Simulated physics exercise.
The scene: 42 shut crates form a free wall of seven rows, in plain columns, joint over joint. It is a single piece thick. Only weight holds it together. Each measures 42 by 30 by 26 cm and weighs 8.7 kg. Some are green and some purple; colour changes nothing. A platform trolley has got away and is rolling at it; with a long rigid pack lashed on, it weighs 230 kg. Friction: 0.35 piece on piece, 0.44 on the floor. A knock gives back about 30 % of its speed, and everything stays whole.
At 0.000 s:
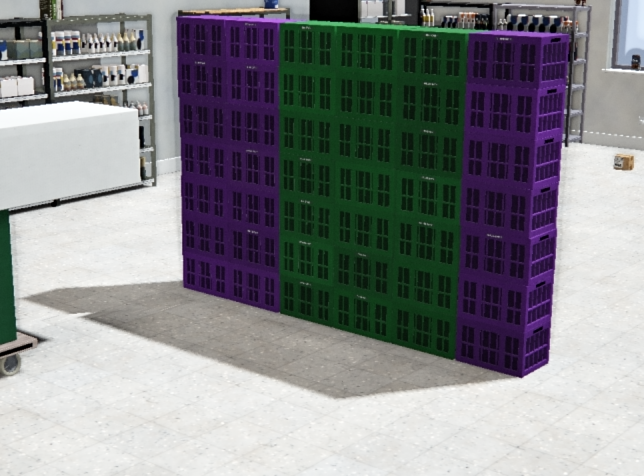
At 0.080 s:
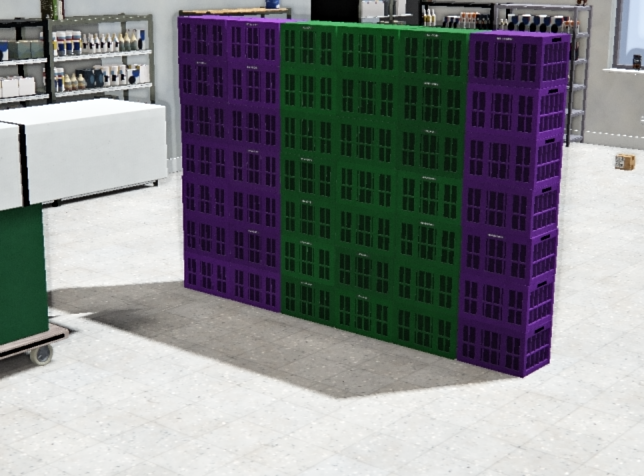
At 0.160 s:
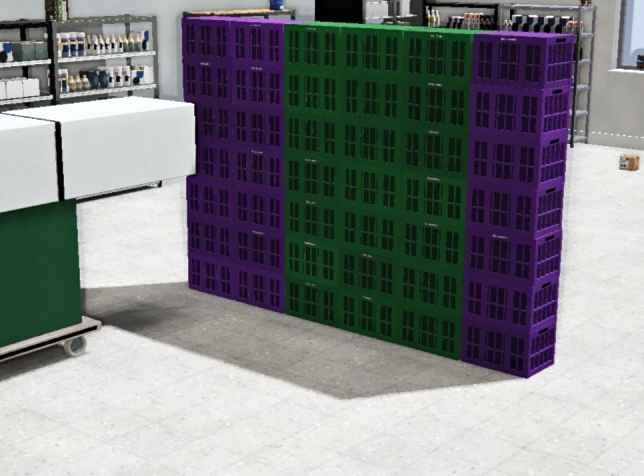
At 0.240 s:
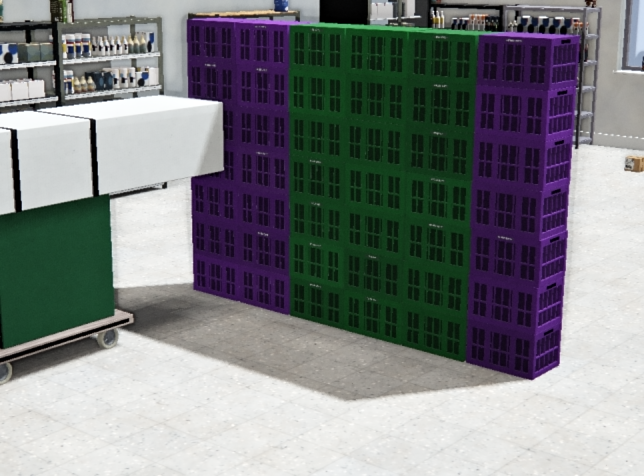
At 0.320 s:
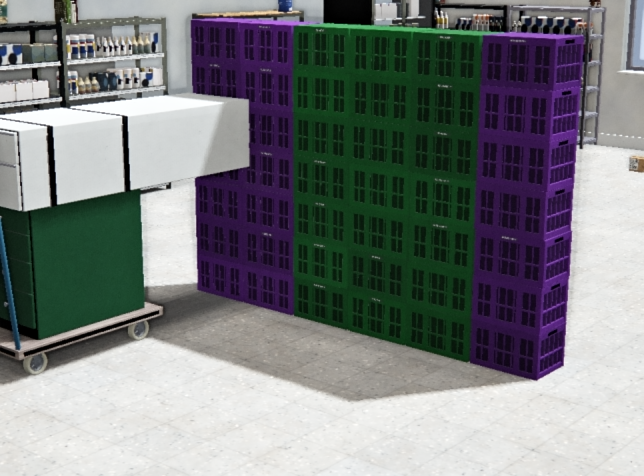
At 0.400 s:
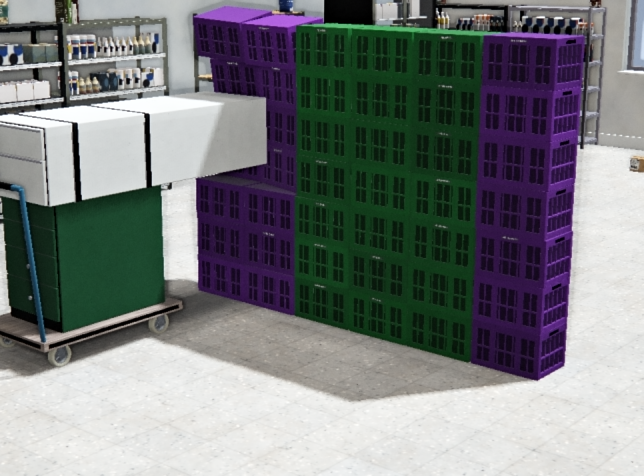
The clip shows a trolley carrying a long white pack rolling in from the left toward a wall of green and purple crates, then the pack pushing into the left purple section, where the upper crates shift and lean.
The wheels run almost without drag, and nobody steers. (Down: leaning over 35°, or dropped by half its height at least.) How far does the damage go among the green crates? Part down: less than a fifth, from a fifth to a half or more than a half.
Ending down: Less than a fifth.
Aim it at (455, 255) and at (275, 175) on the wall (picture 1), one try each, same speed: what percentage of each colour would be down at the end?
Purple 30 then 20, green 30 then 20 per cent.
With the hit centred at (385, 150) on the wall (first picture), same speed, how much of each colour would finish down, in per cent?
In that case purple 0, green 40 per cent.
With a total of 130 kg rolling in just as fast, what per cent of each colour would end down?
Then purple 40, green 0 per cent.
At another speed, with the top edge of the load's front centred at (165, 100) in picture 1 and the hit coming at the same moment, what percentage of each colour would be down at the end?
In that case purple 70, green 0 per cent.
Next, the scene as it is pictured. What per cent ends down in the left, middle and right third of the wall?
Left 60, middle 0, right 0 per cent.
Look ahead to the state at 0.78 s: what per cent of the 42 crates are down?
At that moment 20 per cent.
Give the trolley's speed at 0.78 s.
Near 1.6 m/s.
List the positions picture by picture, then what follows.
In the first frame (places mark the middle of the side facing us; the camera pans a little), load (131, 133) 78 cm short of the wall; top green crate (306, 47); top purple crate (200, 39); nothing disturbed.
In the second frame, load (159, 129) 58 cm short of the wall; top green crate (307, 47).
In the third frame, load (188, 126) 38 cm short of the wall; top green crate (311, 48).
In the fourth frame, load (216, 124) 18 cm short of the wall; top green crate (316, 49).
In the fifth frame, load (243, 121) just touching; top green crate (320, 49).
In the sixth frame, load (260, 119) 16 cm into the wall's line; top green crate (321, 49); top purple crate (218, 40) leaning 12°; 8 disturbed, none down.
After 0.78 s, load 85 cm past the wall's line, still rolling; none of the 21 green crates down (8 of 42 in all colours); top green crate shifted 28 mm; top purple crate leaning 69°, 13 cm lower.
After 1.38 s, load 1.56 m past the wall's line, still rolling; none of the 21 green crates down (8 of 42 in all colours); top green crate shifted 28 mm; top purple crate on its side.
At rest (2.9 s), load 2.19 m past the wall's line, stopped; none of the 21 green crates down (8 of 42 in all colours); top green crate shifted 27 mm; top purple crate on its side. That is 0 per cent. As the last picture would show them, middles, top green crate near (342, 48), top purple crate near (343, 53).
